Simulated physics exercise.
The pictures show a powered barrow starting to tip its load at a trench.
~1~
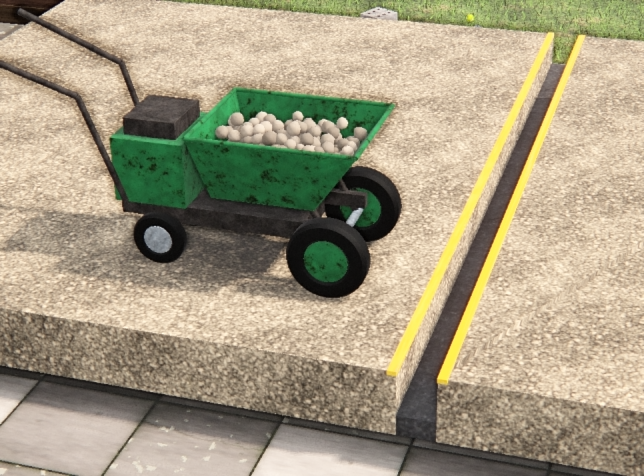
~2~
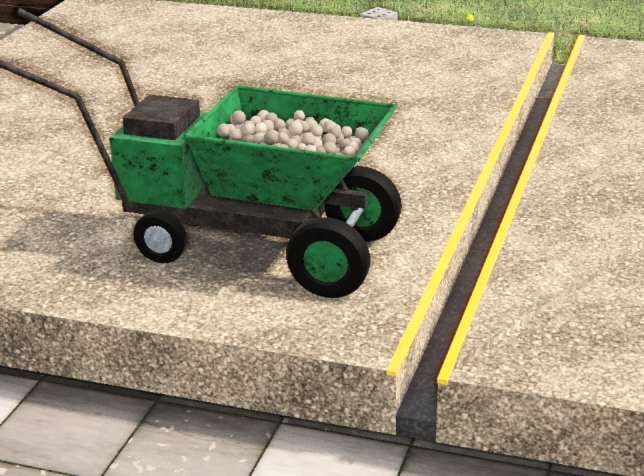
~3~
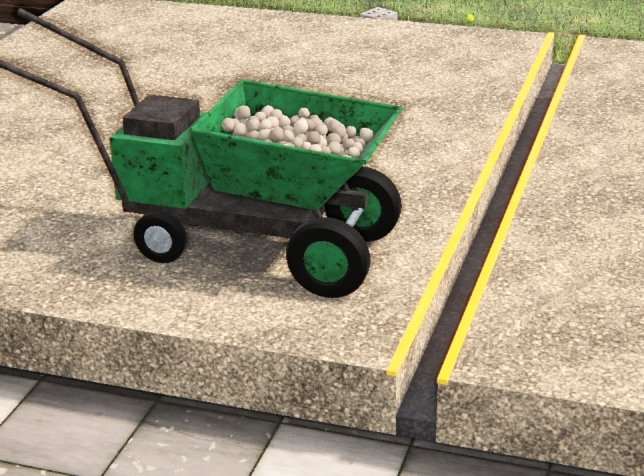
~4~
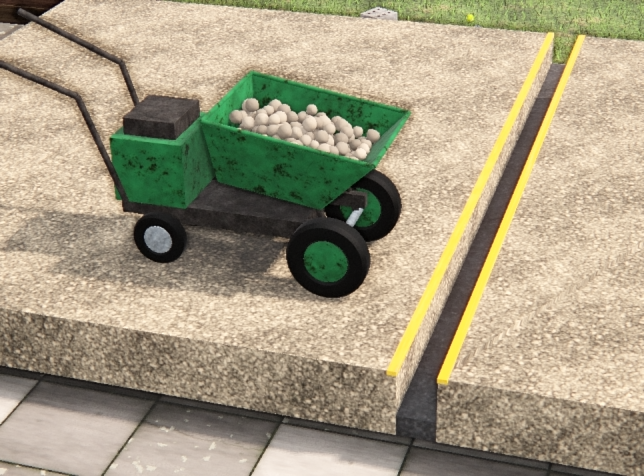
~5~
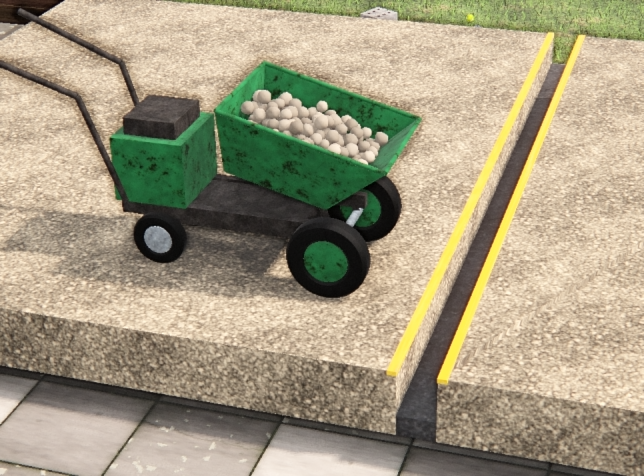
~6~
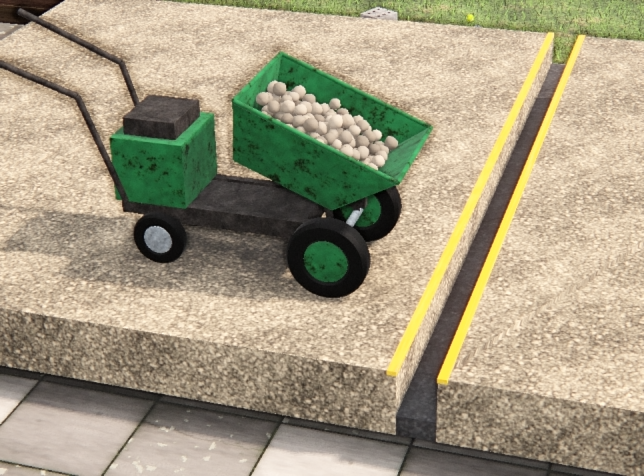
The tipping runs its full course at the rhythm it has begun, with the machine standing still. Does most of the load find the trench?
The trench ends with under half of it.
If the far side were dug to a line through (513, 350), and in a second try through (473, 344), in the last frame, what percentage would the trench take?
The first gives 100 %, the second 50 %.
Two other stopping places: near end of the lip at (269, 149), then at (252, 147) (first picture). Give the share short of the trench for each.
Roughly 50 per cent, and 60 per cent.
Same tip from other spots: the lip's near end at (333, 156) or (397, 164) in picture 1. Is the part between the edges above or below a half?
At the first place above a half, at the second the smaller part.
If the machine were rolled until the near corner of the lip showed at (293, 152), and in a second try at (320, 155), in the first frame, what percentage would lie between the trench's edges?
In turn 60 and 70 in a hundred.
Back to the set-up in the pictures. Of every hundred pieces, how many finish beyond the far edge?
It comes to 65 per cent or so.
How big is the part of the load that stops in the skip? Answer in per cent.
About 0 per cent.
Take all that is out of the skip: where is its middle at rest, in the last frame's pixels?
Close to (504, 282).
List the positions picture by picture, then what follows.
The first picture shows lip of the skip near (356, 159), level; top of the load near (289, 139), river pebbles; first edge of the trench near (409, 334); far edge near (458, 342), the trench under half as wide as the skip, and about as deep as wide.
The second picture shows lip of the skip near (358, 160), tipped barely; top of the load near (273, 135).
The third picture shows lip of the skip near (364, 162), tipped barely; top of the load near (273, 134).
The fourth picture shows lip of the skip near (373, 167), tipped a little; top of the load near (272, 128).
The fifth picture shows lip of the skip near (385, 174), tipped clearly; top of the load near (283, 122).
The sixth picture shows lip of the skip near (397, 183), tipped clearly; top of the load near (282, 118); first edge of the trench near (409, 334); far edge near (458, 342).
Shortly afterwards, skip tipped steeply; the whole lot in the skip.
Next, skip tipped right over; near two thirds in the skip; only a few in or heaped over the trench; near a quarter beyond it; only a few falling.
Some moments later, skip tipped right over; a little in the skip; near a quarter in or heaped over the trench; near two thirds beyond it.
In the end, skip tipped right over; near a third in or heaped over the trench; near two thirds beyond it.
